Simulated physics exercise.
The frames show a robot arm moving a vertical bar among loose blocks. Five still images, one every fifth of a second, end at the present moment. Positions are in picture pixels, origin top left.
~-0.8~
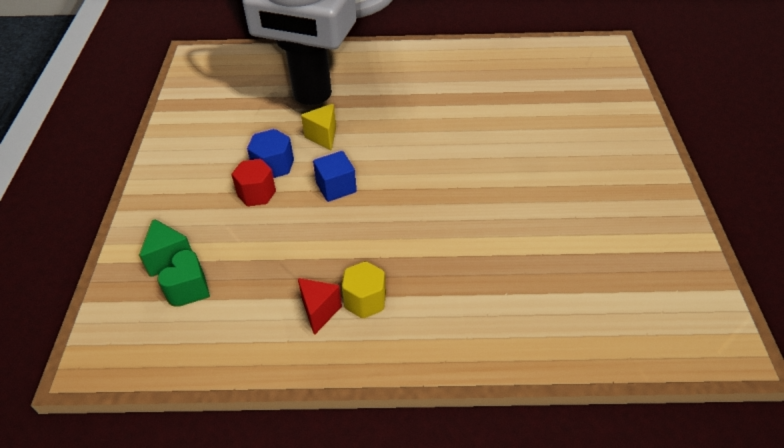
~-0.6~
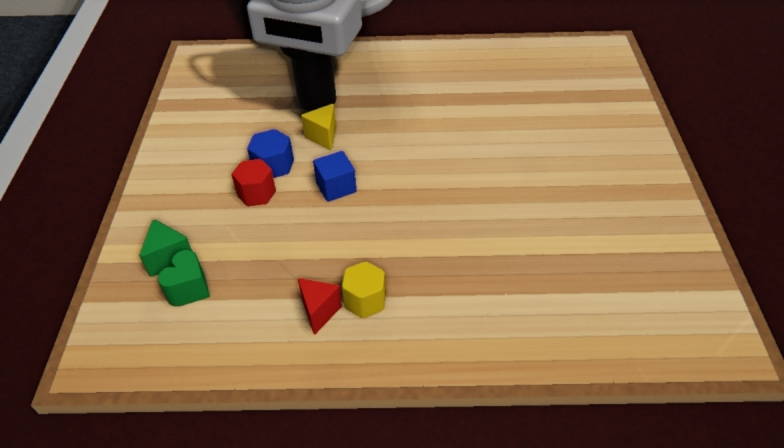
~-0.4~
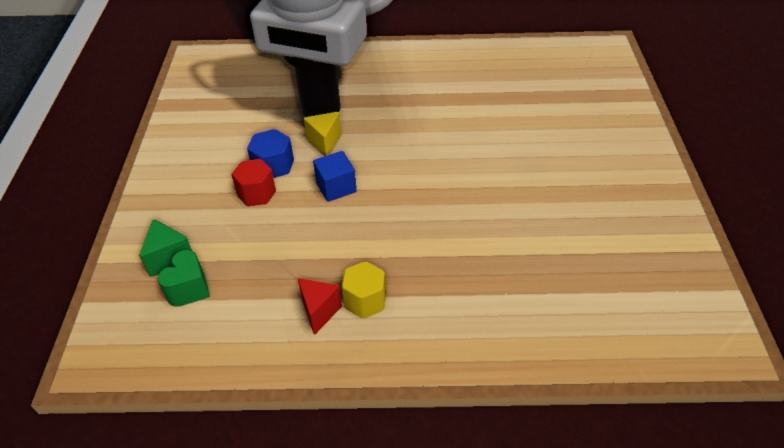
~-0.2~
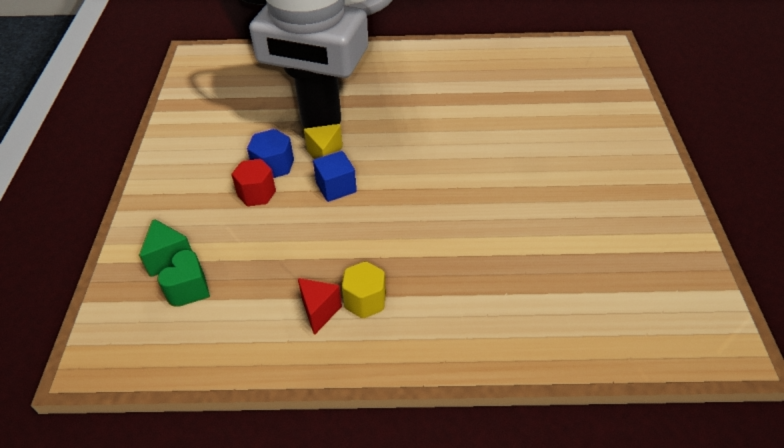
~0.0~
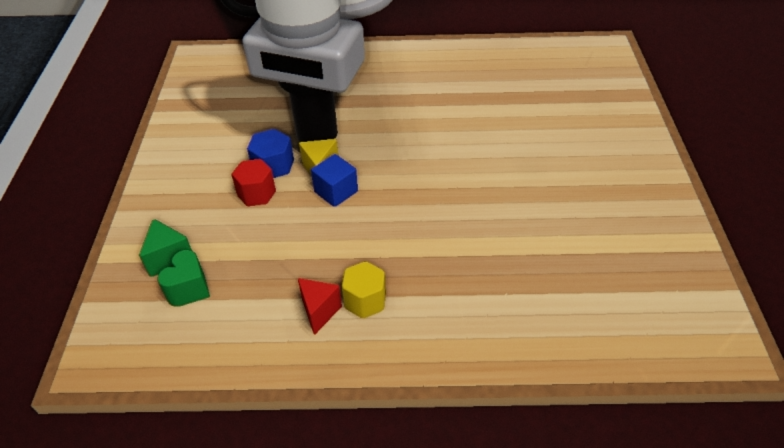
A robot arm pushes the yellow triangular block down the board, against the blue cube.
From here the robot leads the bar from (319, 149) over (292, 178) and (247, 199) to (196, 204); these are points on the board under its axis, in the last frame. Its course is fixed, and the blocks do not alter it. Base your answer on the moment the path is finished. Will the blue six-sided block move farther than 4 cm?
Yes, that is how it ends up.
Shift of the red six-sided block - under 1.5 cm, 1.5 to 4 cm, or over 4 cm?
That block covers upwards of 4 cm.
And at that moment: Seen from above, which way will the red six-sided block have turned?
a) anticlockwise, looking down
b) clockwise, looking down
a.
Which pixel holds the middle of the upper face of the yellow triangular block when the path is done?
The yellow triangular block ends near (293, 183).
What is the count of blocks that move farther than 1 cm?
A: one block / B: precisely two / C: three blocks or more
I choose C.
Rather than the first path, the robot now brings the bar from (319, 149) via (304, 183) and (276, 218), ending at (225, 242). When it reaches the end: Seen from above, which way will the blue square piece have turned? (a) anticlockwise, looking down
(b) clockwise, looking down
Correct choice: A.
The first path, step by step. One third of the way, bar (289, 164); red six-sided block (248, 175); blue six-sided block (248, 147), turned 35° clockwise; yellow triangular block (296, 179), turned 20° anticlockwise.
Two thirds of the way, bar (241, 185); red six-sided block (200, 193); blue six-sided block (225, 151), turned 110° clockwise; yellow triangular block (293, 183), turned 30° anticlockwise.
At the end, bar (190, 189); red six-sided block (153, 206), turned 25° anticlockwise; blue six-sided block (220, 151), turned 130° clockwise; yellow triangular block (293, 183), turned 30° anticlockwise; blue square piece not moved.
